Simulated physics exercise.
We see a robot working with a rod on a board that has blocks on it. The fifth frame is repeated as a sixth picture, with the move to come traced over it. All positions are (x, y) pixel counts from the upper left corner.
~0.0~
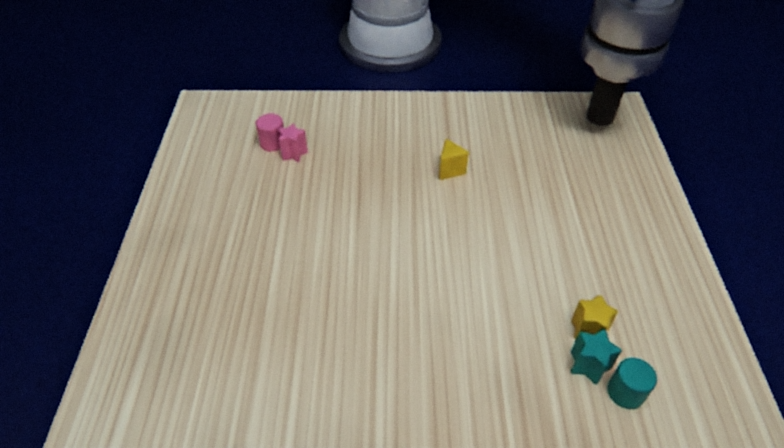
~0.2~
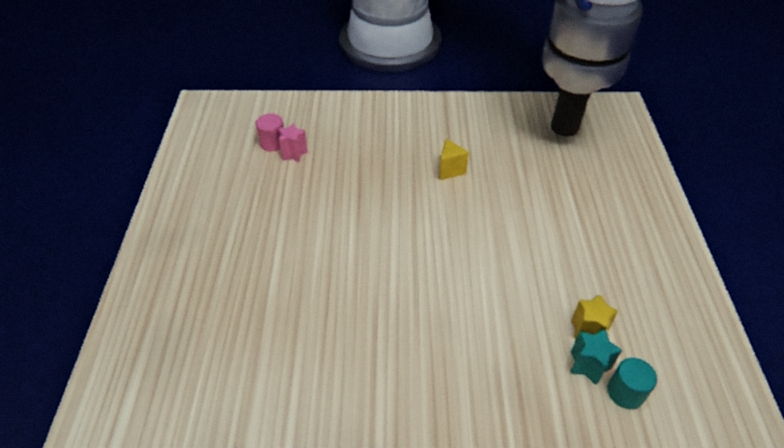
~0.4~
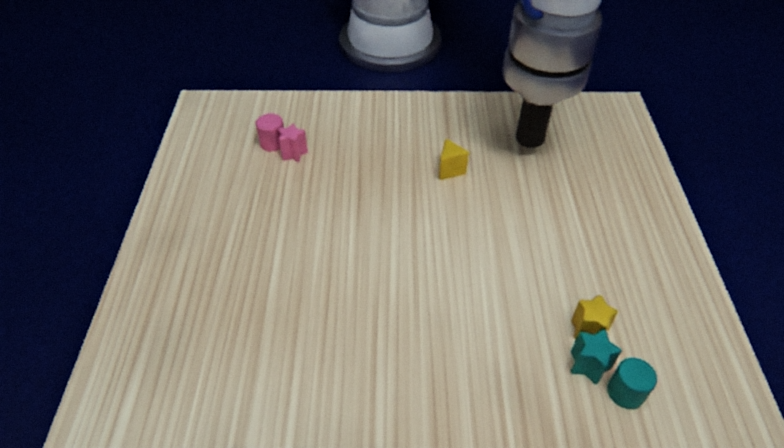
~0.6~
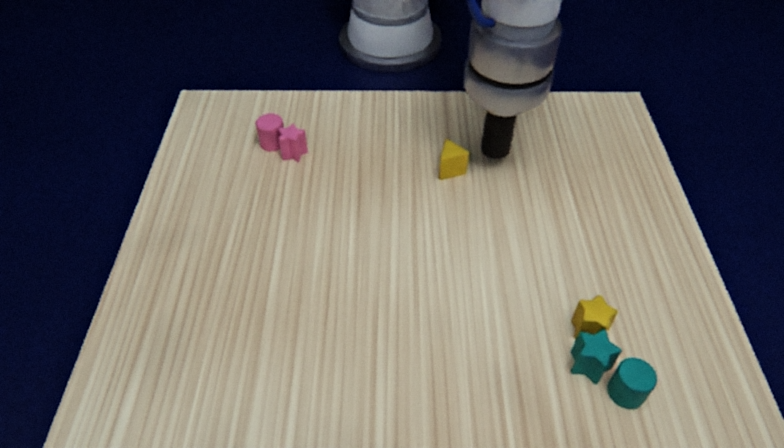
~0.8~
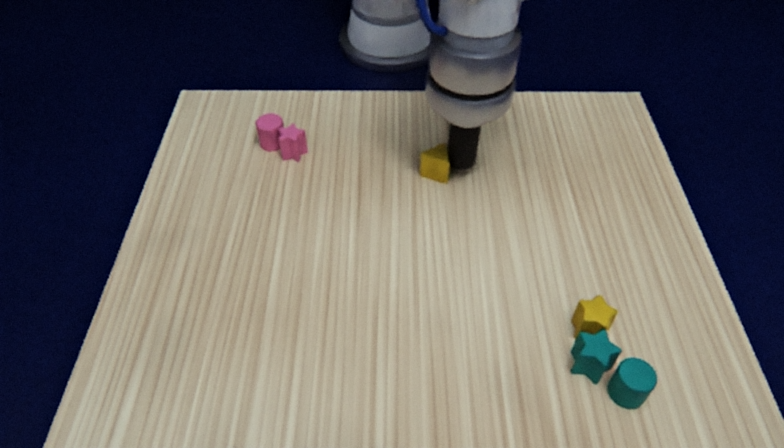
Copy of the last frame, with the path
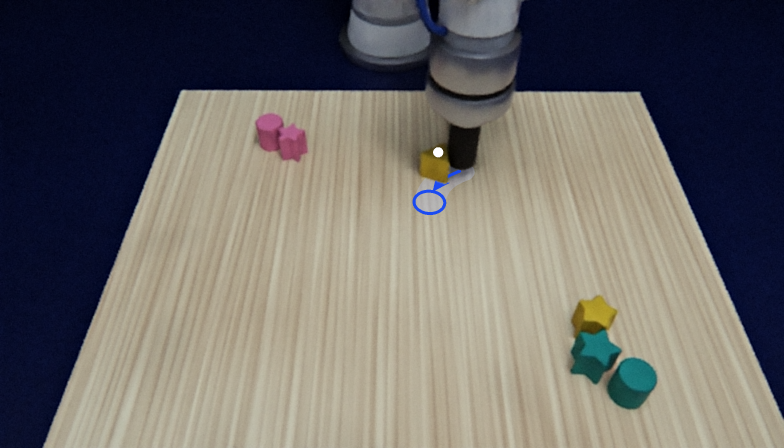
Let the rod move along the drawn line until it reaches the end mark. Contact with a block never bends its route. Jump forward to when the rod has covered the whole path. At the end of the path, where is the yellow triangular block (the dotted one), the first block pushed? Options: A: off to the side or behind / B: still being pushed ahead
I'll go with A - off to the side or behind.
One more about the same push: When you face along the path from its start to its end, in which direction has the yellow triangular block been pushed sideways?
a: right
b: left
Choice a: Right.
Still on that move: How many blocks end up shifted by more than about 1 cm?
I expect just one block to be moved by more than 1 cm.
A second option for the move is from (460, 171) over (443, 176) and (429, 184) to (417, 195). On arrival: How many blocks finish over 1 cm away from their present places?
Of all the blocks, just one travels more than a centimetre.
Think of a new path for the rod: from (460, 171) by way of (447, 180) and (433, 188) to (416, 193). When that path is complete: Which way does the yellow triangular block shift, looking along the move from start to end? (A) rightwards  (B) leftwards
The correct letter is A.
The drawn path runs from (460, 171) through (445, 178) and (434, 189) to (429, 202); the dot is on the yellow triangular block.
The first path, step by step. Halfway along, rod at (440, 172); yellow triangular block at (416, 157), turned 20° clockwise.
At the end, rod at (430, 191); yellow triangular block at (414, 157), turned 25° clockwise.
